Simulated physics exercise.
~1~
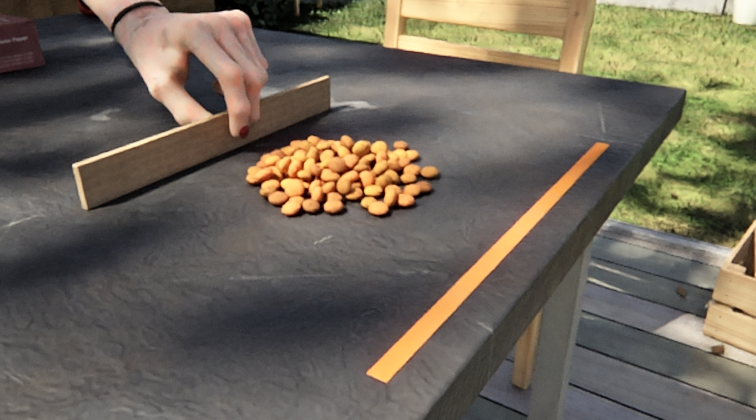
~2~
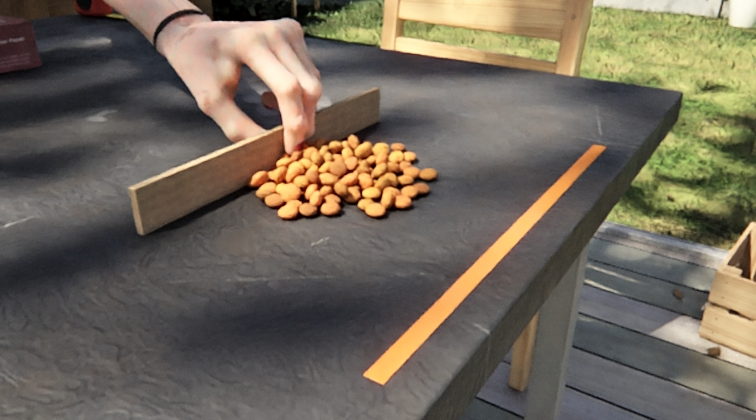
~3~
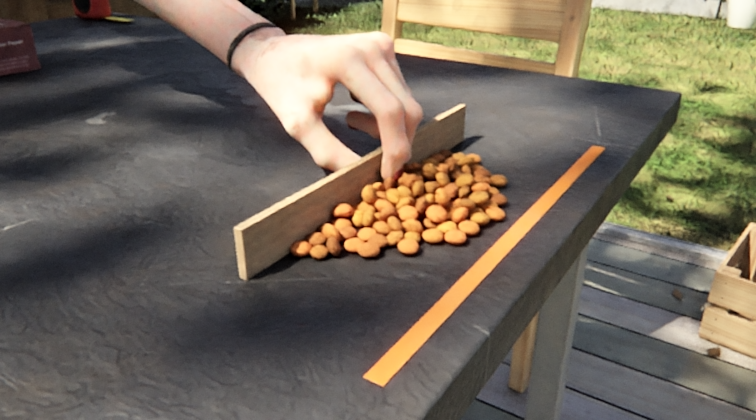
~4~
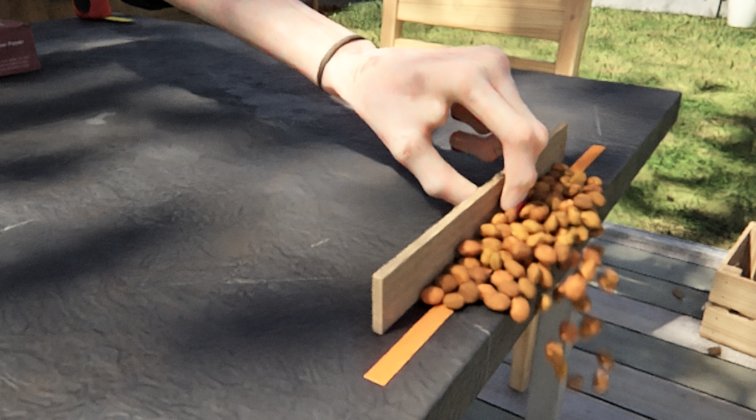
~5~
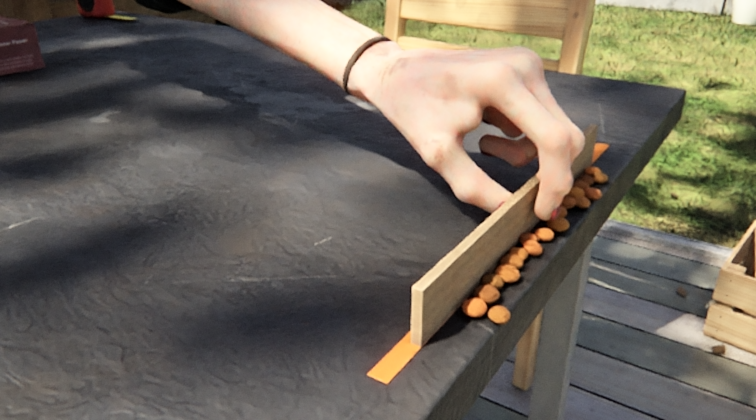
A hand pushed an upright wooden strip across a dark outdoor table, sweeping a heap of small orange-brown pieces to the right until the strip reached the orange tape and most of them spilled off the edge, leaving a thin row beside it.
